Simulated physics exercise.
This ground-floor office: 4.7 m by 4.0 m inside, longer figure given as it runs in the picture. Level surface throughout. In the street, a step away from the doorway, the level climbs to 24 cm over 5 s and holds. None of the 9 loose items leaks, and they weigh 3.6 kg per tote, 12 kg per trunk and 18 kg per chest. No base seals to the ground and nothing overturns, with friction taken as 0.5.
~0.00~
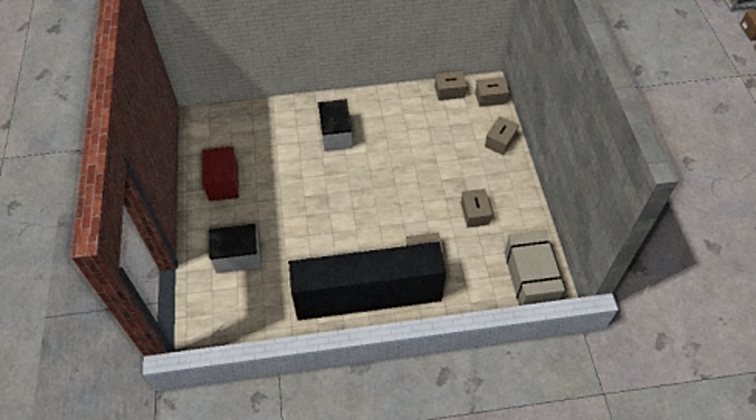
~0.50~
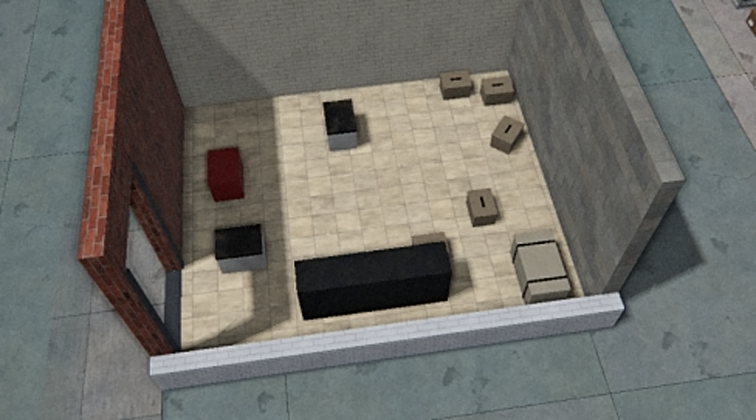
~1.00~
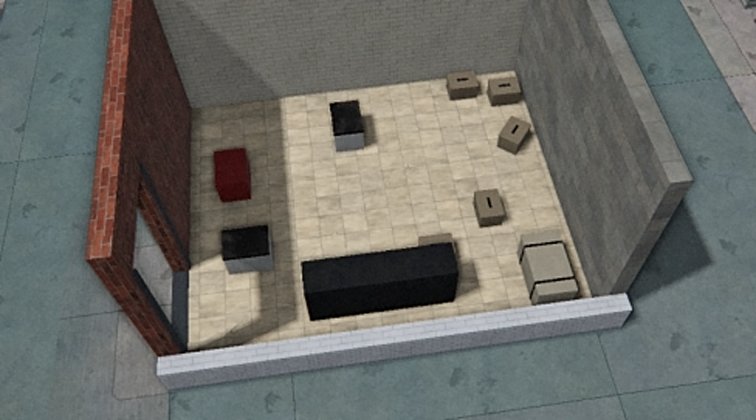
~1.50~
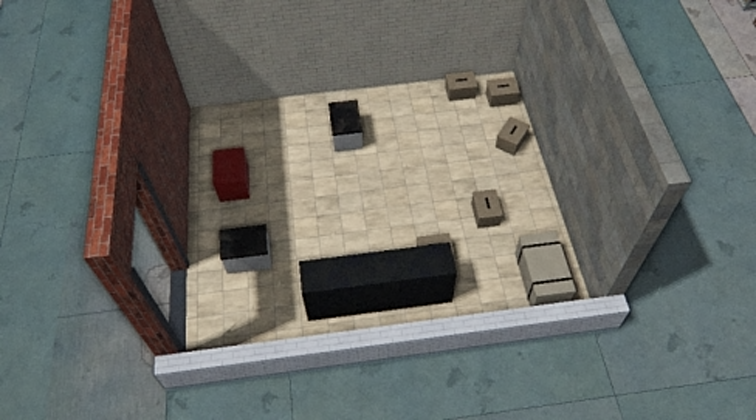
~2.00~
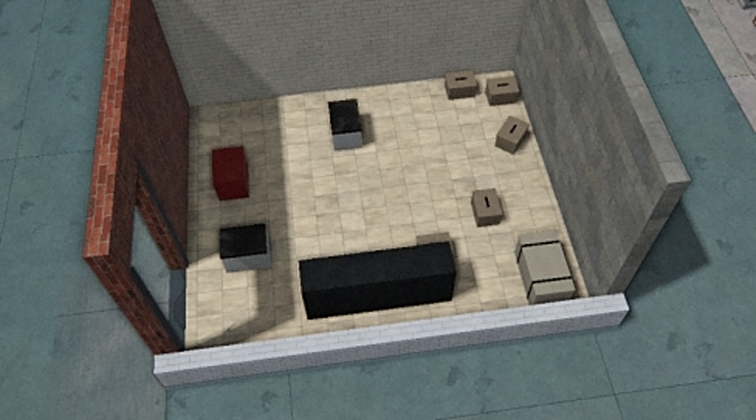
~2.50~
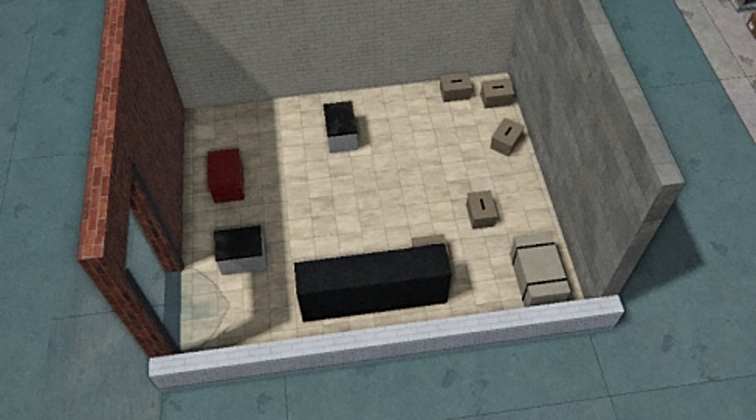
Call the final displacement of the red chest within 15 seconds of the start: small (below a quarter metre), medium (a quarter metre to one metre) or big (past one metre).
Medium.
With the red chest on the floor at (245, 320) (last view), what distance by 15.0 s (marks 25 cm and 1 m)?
Here it goes just a bit.
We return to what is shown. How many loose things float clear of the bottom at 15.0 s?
I count 9.
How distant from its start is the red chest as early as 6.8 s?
Around 0 centimetres.
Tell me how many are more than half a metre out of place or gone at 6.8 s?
Result: 2.
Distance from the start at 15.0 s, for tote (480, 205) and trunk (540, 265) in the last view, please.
The first is 250 cm from its start, the second 300 cm.
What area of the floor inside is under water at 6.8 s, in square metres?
That flooded area is roughly 13 m2.
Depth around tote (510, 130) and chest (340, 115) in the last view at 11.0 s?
About 14 and 7 cm.
After 3.5 s the red chest is near (223, 167), 0.0 m from its start, aground; 0 afloat.
After 6.8 s the red chest is near (223, 167), 0.0 m from its start, aground; 1 afloat.
After 11.0 s the red chest is near (223, 167), 0.0 m from its start, aground; 6 afloat.
After 15.0 s the red chest is near (237, 197), 0.5 m from its start, afloat; 9 afloat.
